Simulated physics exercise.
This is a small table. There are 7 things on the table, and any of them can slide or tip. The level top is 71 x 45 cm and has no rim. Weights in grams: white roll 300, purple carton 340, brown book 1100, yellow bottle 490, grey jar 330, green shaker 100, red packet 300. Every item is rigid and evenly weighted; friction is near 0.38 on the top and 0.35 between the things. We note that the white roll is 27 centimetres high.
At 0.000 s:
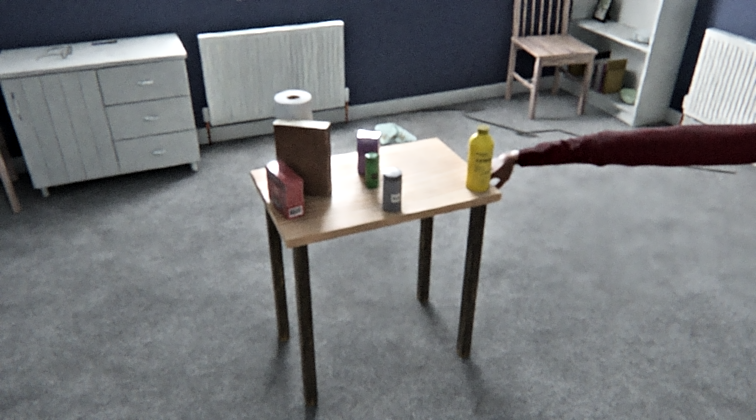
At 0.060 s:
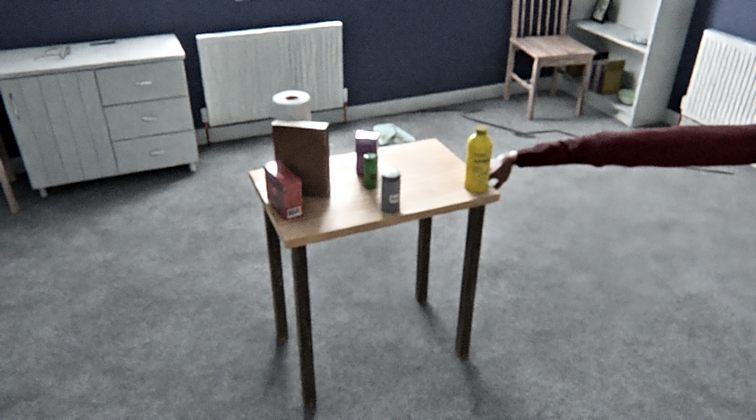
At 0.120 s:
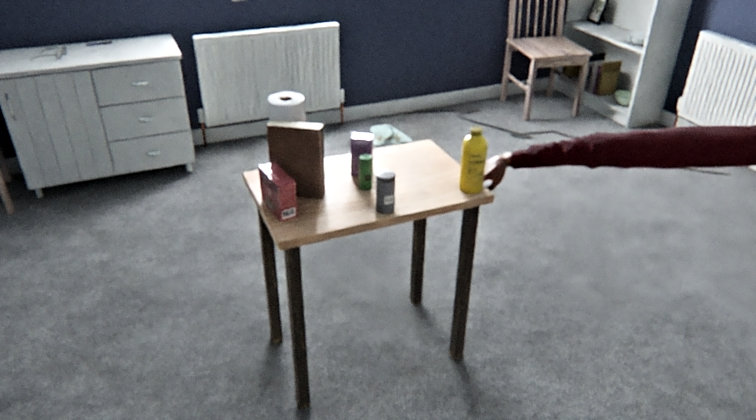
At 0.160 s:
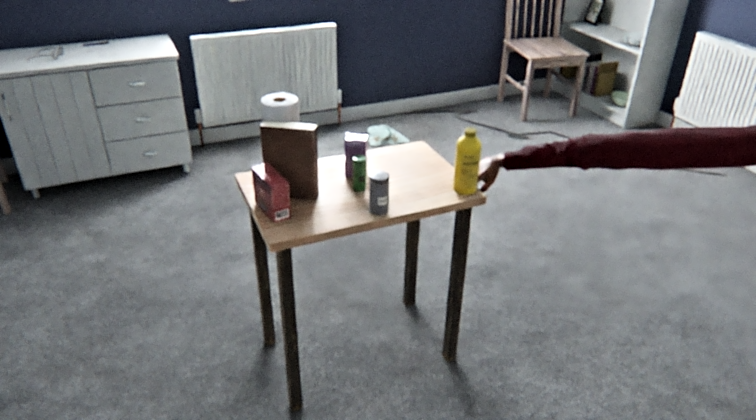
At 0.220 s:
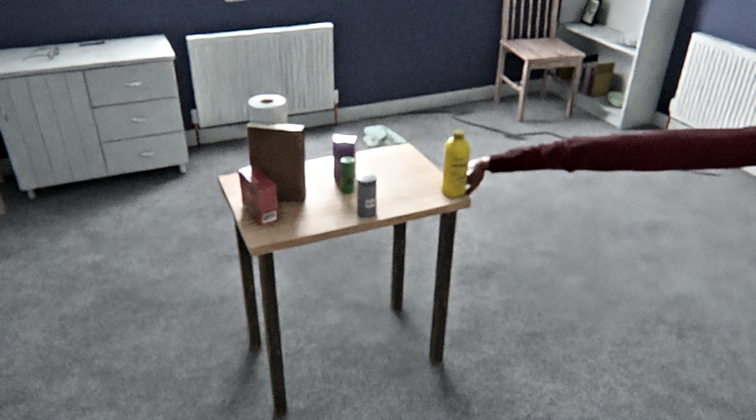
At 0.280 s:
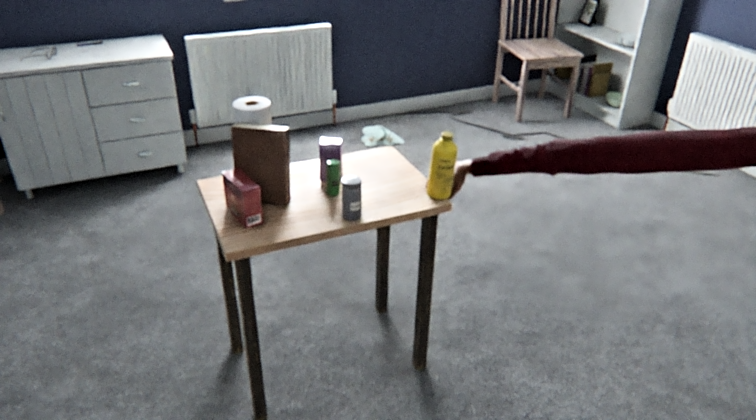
Small wooden table sliding left across grey carpet, carrying bottle, jar, boxes and roll, as a maroon-sleeved arm reaches to its right edge.
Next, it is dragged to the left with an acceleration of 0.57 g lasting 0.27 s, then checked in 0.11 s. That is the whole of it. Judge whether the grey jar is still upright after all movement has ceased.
It is upright after all.
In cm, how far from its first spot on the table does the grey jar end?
Around 3 centimetres.
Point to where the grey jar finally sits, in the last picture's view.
In the end it sits at around (278, 213).
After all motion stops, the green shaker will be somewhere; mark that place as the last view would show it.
It settles somewhere near (259, 203).
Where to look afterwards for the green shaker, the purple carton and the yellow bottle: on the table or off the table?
Well, the green shaker does not come off, the purple carton does not come off, and the yellow bottle does come off.
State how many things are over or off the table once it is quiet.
So, 5 in all.
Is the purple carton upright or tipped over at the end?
Here's what happens: The purple carton never goes down.
After 0.48 s, table 29 cm from its start; yellow bottle now off the table; grey jar moved 2 cm near (294, 210); green shaker 38° off upright.
After 0.68 s, table 29 cm from its start; grey jar 4° off upright near (277, 213); green shaker on its side; white roll 52° off upright.
After 0.98 s, table 29 cm from its start; white roll and red packet now off the table; grey jar moved 3 cm near (278, 213); green shaker on its side.
After 1.18 s, table 29 cm from its start; grey jar moved 3 cm near (278, 213); brown book on its side; green shaker on its side.
In the end (2.2 s), off the table and tipped over, white roll, yellow bottle and red packet; toppled on the table, brown book and green shaker; the other 2 under 5 cm from the start. In the last view, grey jar near (278, 213).
